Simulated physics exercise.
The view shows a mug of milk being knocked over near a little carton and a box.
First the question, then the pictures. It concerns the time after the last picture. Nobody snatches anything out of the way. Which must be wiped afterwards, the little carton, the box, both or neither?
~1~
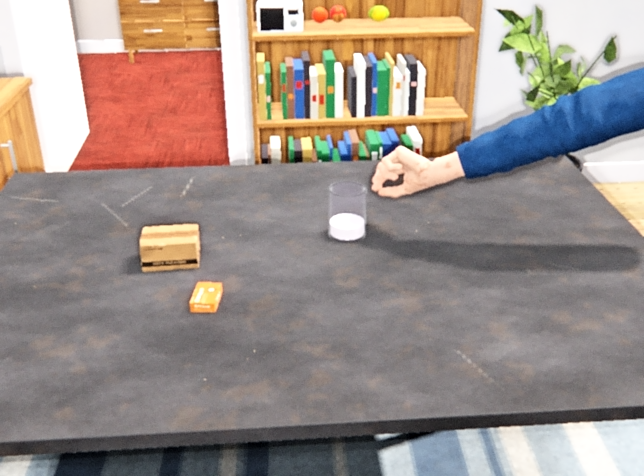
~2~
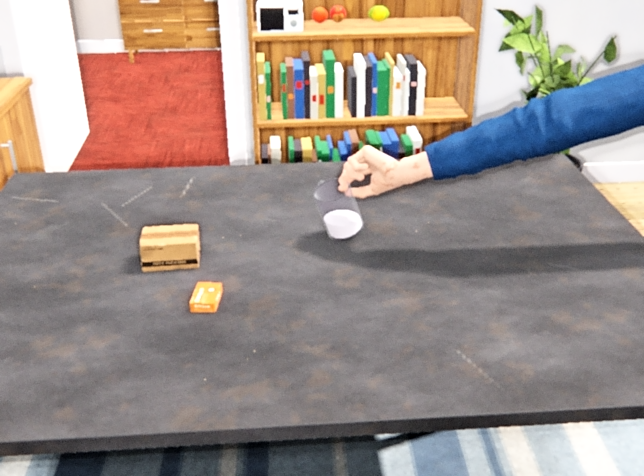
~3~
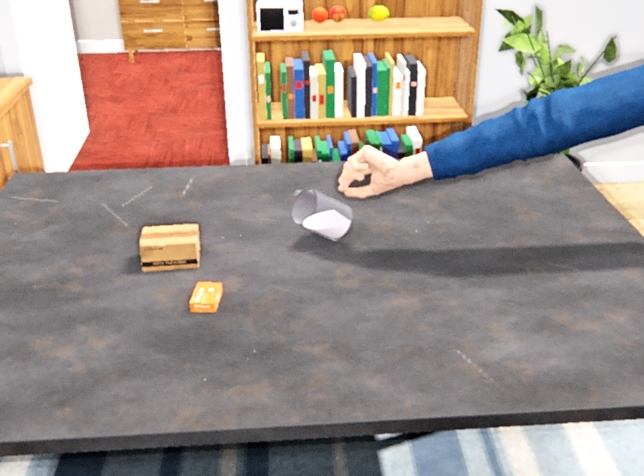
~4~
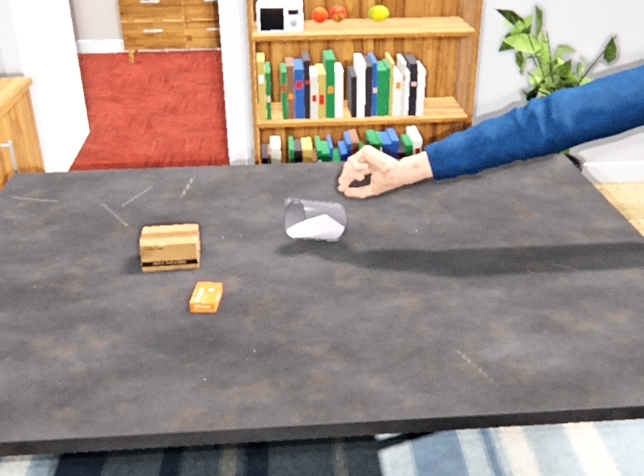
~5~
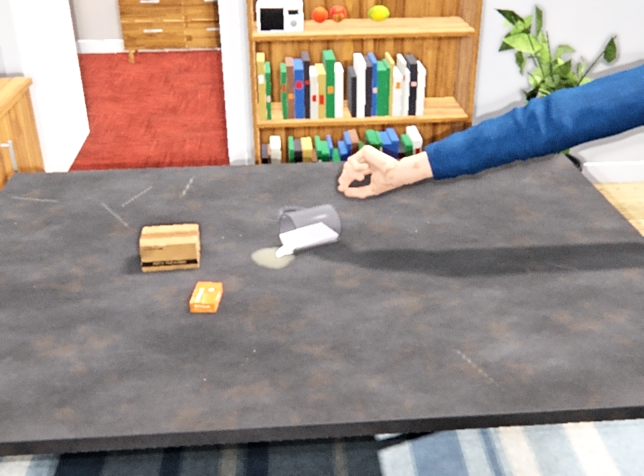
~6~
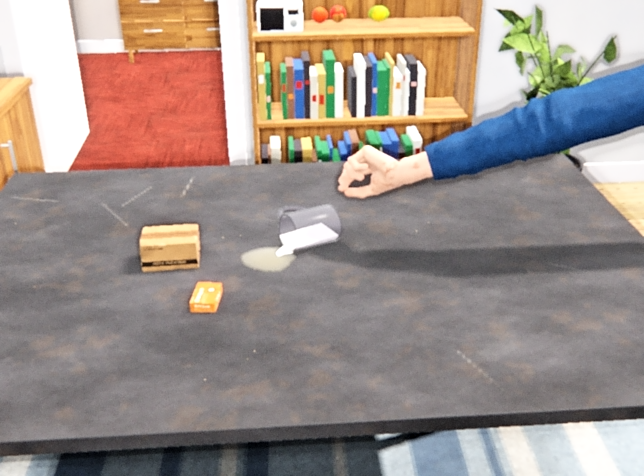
Well, the little carton catches the spill while the box catches the spill.
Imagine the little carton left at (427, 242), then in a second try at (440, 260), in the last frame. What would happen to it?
Where first placed it is not touched, where next placed it is not touched.
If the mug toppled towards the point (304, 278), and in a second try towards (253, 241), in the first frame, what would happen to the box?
The first time it avoids the spill, and the next time it is hit by the spill.
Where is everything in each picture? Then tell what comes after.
It stands upright; mug (347, 210) about a quarter full; little carton (206, 292); box (169, 234), in the first picture.
Pushed off balance; mug (338, 209) tipped 20°, in the second picture.
It is falling; mug (322, 214) tipped 55°; box (169, 234), in the third picture.
It is falling; mug (315, 220) tipped 70°; little carton (206, 292), in the fourth picture.
It is down; mug (309, 228) tipped 85°; a puddle starts at (273, 257), in the fifth picture.
It is down; mug (309, 228) tipped 85°; a puddle starts at (269, 259); little carton (206, 292); box (169, 234), in the sixth picture.
Shortly, the puddle covers about as much as a plate; the little carton is soaking at its edge; the box is soaking at its edge.
At the finish, the puddle covers about as much as a plate; the little carton is soaking at its edge; the box is soaking at its edge.
